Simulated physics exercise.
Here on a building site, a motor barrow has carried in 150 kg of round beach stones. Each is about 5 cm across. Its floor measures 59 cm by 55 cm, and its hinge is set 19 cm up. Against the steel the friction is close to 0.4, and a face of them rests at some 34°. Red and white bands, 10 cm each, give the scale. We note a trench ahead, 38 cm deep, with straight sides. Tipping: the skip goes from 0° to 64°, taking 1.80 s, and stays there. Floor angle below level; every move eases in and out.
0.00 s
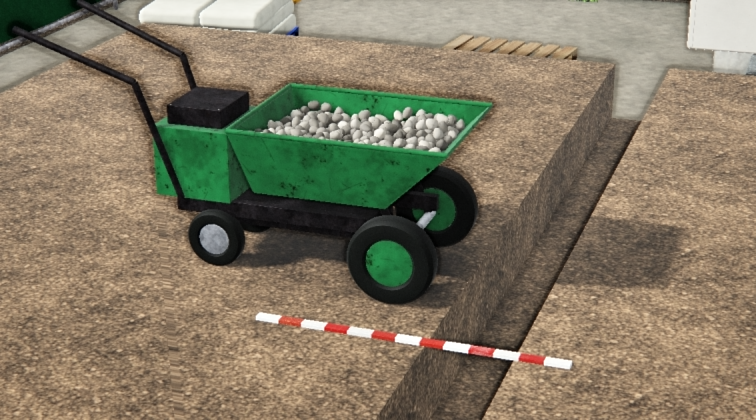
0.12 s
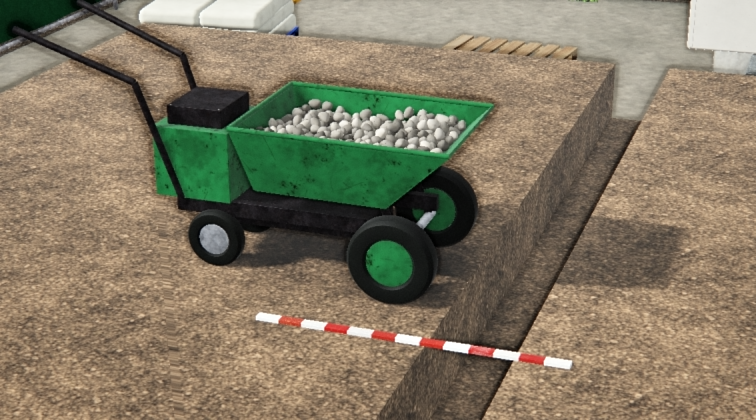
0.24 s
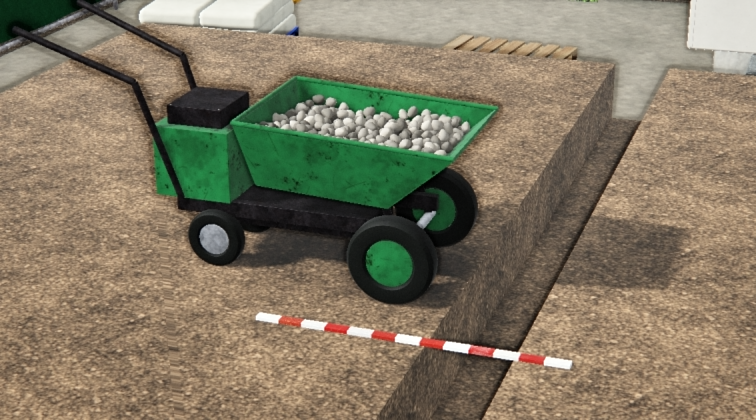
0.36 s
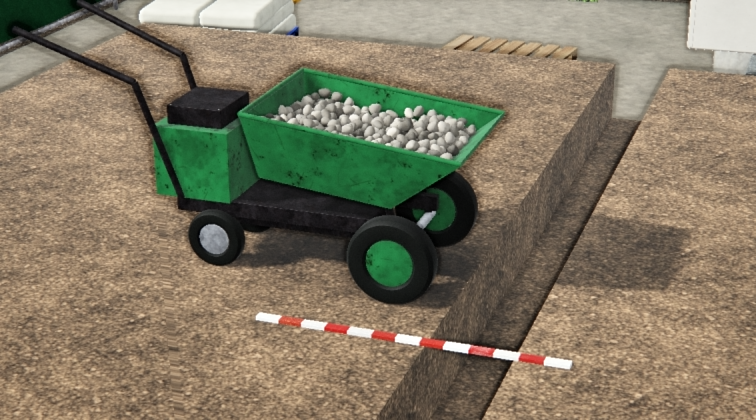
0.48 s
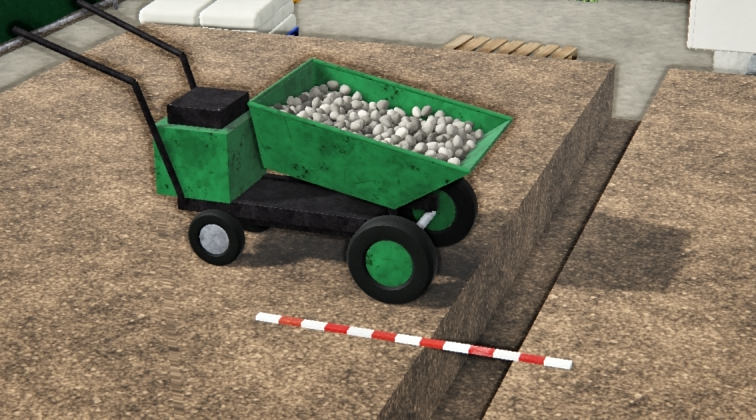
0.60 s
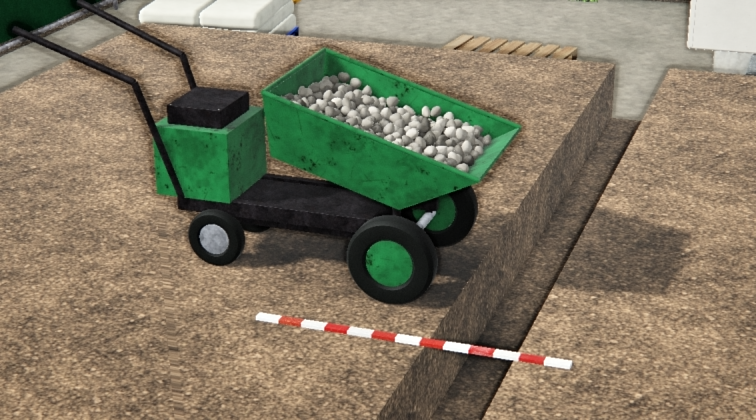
On a building site, seen from above and to one side by a camera that stays still, brown earth is cut by a straight-sided trench on the right. A green motor barrow with black handles and wheels stands left of it, its skip full of pale rounded stones, behind a red and white banded pole. The skip's rear rises steadily, tilting it toward the trench, while the stones ride along inside.
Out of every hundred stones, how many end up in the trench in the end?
Around 24 in every hundred.
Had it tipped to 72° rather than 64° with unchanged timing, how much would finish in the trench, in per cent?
Roughly 20 per cent would end in the trench.
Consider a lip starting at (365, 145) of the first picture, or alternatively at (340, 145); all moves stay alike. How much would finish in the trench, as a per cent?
It comes to about 100 and 95 in a hundred.
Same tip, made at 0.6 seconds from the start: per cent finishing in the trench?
Close to 10 per cent then.
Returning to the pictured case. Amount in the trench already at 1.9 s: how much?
Close to 0 per cent at that time.
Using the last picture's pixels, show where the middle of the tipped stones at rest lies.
I'd point somewhere around (602, 294).
After 1.4 s the floor is at 54°; 99 % in the skip, 1 % in the trench; the foremost stones are at (551, 227).
After 1.9 s the floor is at 64°; 35 % in the skip, 2 % in the trench, 63 % past the trench; the foremost stones are at (710, 312).
After 2.2 s the floor is at 64°; 12 % in the skip, 8 % in the trench, 80 % past the trench; the foremost stones are past the picture's edge.
After 4.2 s the floor is at 64°; 0 % in the skip, 24 % in the trench, 76 % past the trench; the foremost stones are past the picture's edge.
